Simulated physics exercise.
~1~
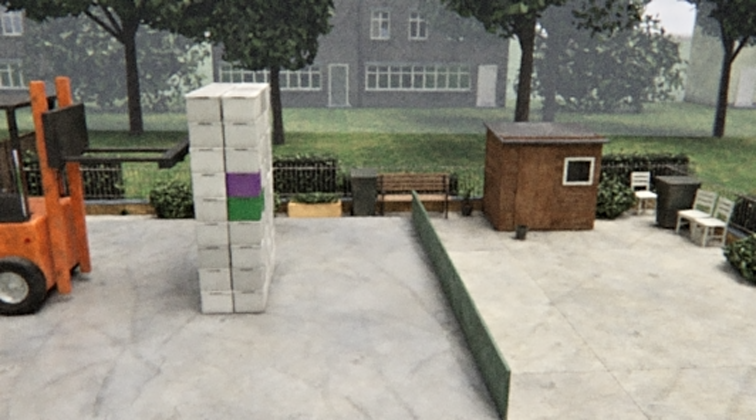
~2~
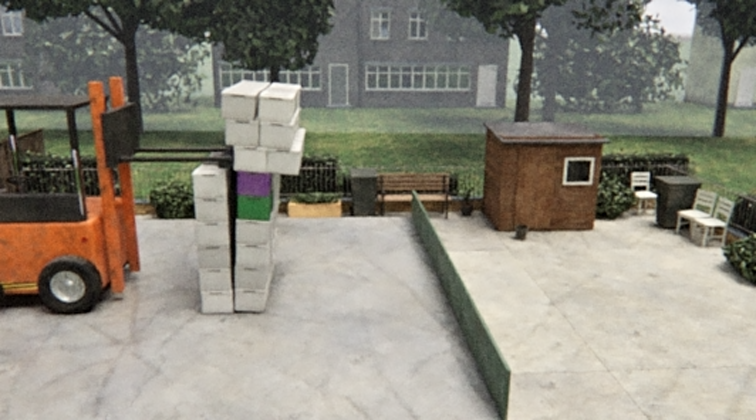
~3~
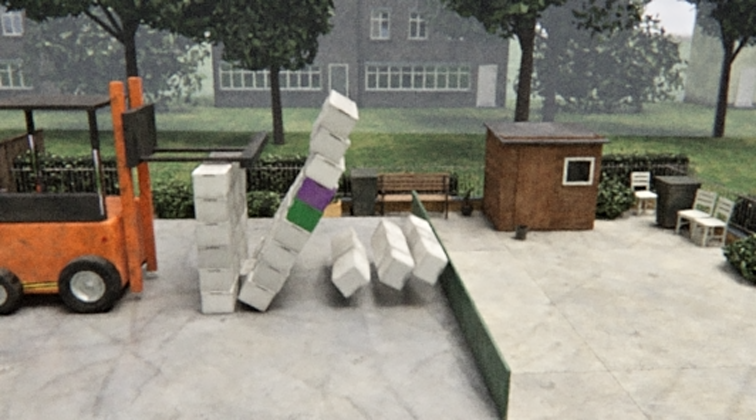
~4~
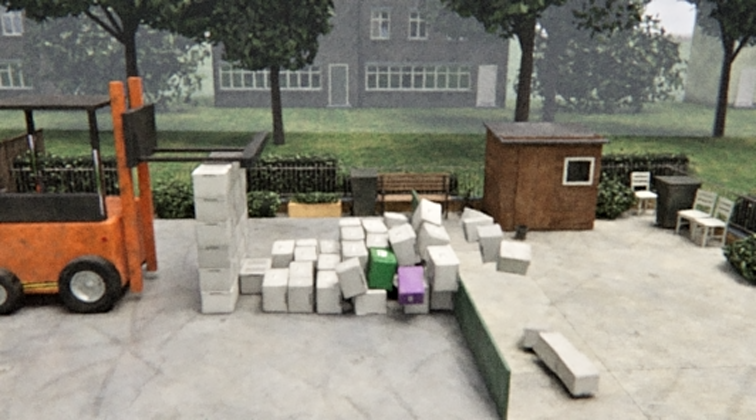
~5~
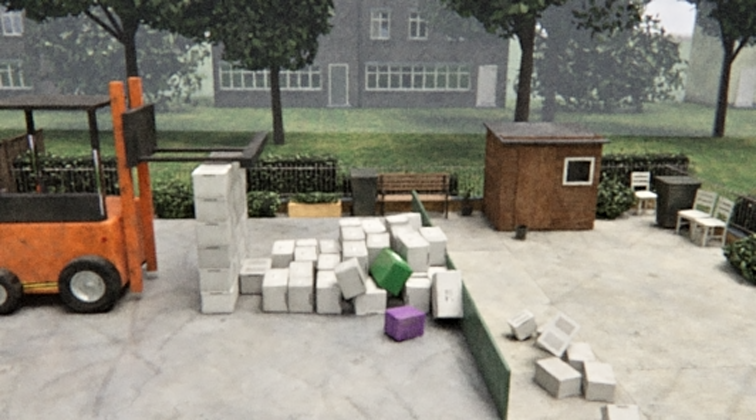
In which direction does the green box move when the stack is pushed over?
The green box moves to the right as the stack topples.
